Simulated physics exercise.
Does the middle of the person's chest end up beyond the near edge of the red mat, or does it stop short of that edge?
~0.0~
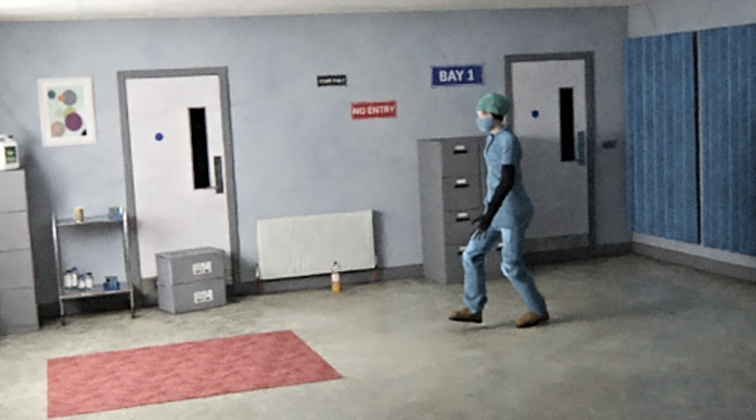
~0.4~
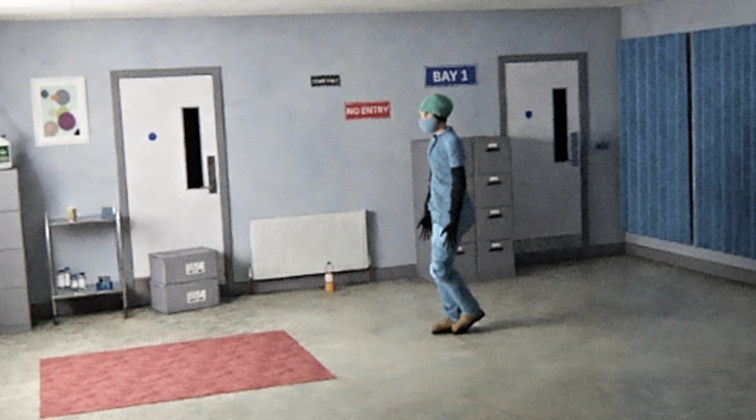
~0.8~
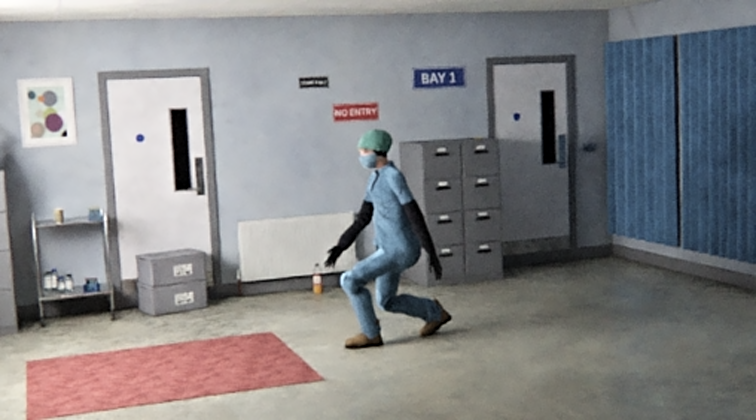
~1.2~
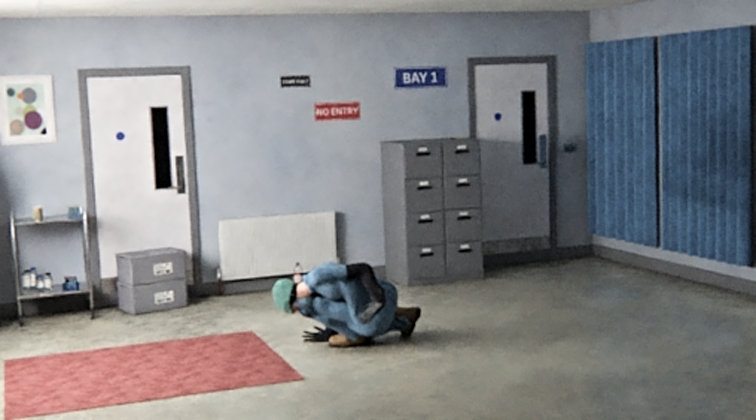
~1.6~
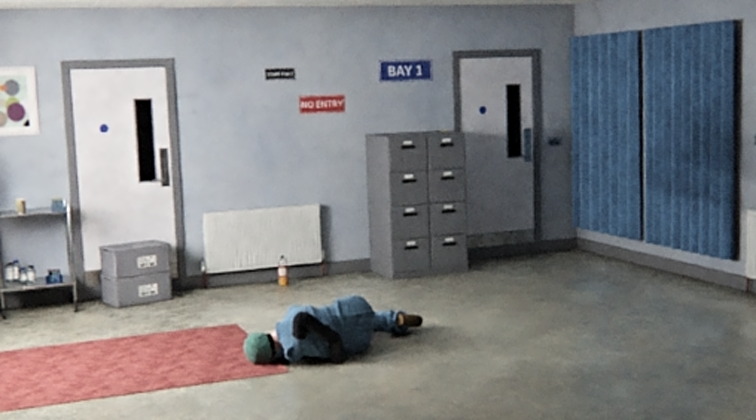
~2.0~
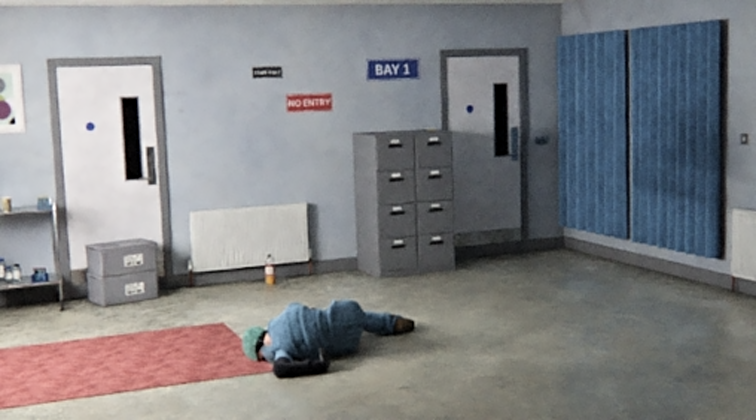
The person's chest stops short of the near edge of the red mat, coming to rest on the bare floor beside it.
